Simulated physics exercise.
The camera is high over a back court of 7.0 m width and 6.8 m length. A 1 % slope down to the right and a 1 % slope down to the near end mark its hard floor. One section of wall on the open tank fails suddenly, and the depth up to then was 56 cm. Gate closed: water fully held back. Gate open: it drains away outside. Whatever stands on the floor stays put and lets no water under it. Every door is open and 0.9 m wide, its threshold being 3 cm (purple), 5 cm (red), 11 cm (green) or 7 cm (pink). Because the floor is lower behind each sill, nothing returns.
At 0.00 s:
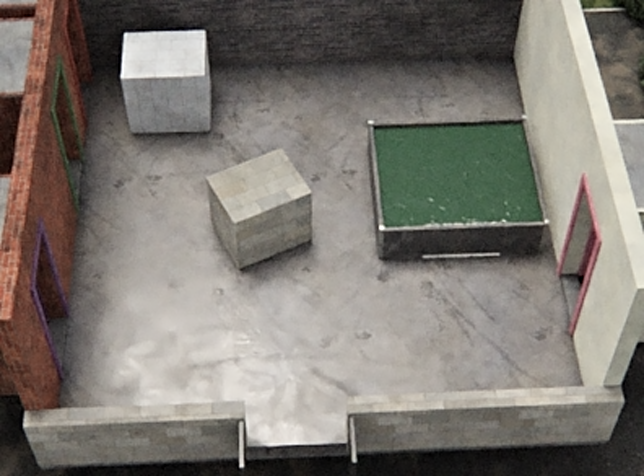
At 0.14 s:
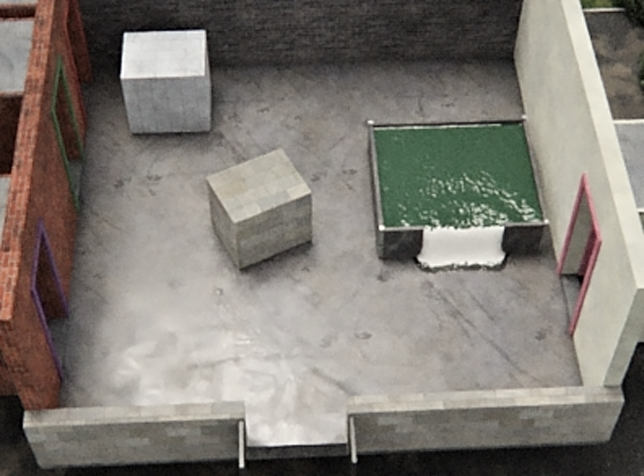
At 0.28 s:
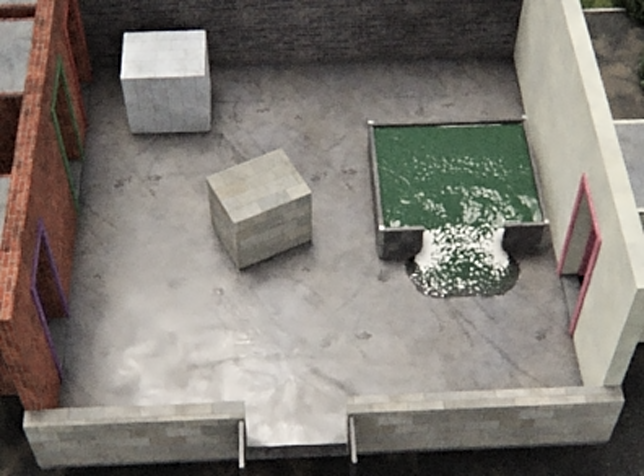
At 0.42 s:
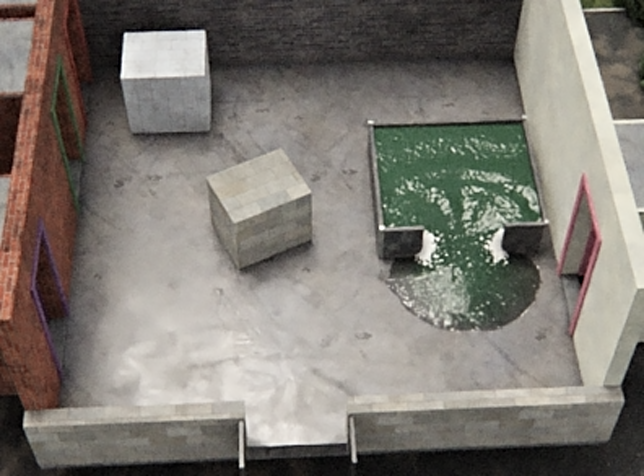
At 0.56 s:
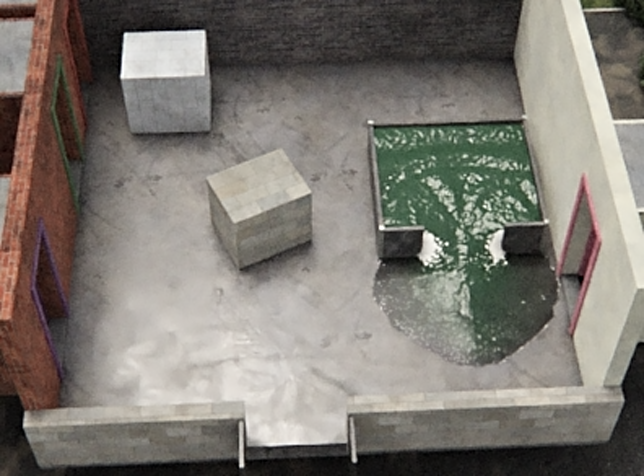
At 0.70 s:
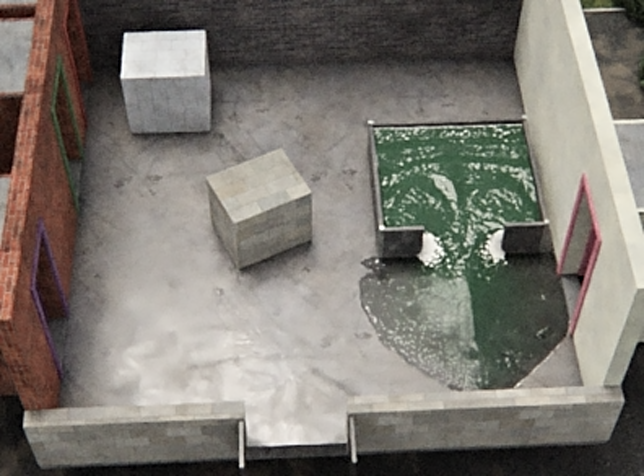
We see a walled court with two blocks and an open tank of green water; part of the tank's front wall gives way, and water pours through the gap, spreading forward and sideways across the floor in a widening pool.
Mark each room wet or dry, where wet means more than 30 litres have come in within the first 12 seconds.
Purple door - wet, red door - dry, green door - dry, pink door - wet.
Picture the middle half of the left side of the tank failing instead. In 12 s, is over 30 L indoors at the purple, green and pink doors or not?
Door by door - purple: Within bounds, green: Within bounds, pink: Within bounds.
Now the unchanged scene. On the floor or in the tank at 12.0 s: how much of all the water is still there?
I'd put it at some 80 percent still there.
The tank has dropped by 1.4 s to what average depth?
The mean depth is some 40 cm.
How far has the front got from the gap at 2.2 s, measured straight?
Roughly 4.4 m.
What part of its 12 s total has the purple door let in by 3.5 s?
Roughly 0%.
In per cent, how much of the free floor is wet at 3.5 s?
Around 30 per cent.
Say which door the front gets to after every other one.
The red door.
After 1.4 s water covers 20 % of the floor and is deepest (44 cm) near (589, 416); purple door not reached, red door not reached, green door not reached, pink door 8 cm at the sill, 0 L in.
After 2.2 s water covers 25 % of the floor and is deepest (36 cm) near (495, 420); purple door not reached, red door not reached, green door not reached, pink door 7 cm at the sill, 5 L in.
After 3.5 s water covers 30 % of the floor and is deepest (24 cm) near (510, 350); purple door not reached, red door not reached, green door not reached, pink door 14 cm at the sill, 17 L in.
After 7.0 s water covers 60 % of the floor and is deepest (17 cm) near (589, 416); purple door 10 cm at the sill, 46 L in, red door not reached, green door 3 cm at the sill, 0 L in, pink door 10 cm at the sill, 77 L in.
After 12.0 s water covers 85 % of the floor and is deepest (11 cm) near (576, 417); purple door 6 cm at the sill, 114 L in, red door 4 cm at the sill, 0 L in, green door 2 cm at the sill, 0 L in, pink door 9 cm at the sill, 92 L in.
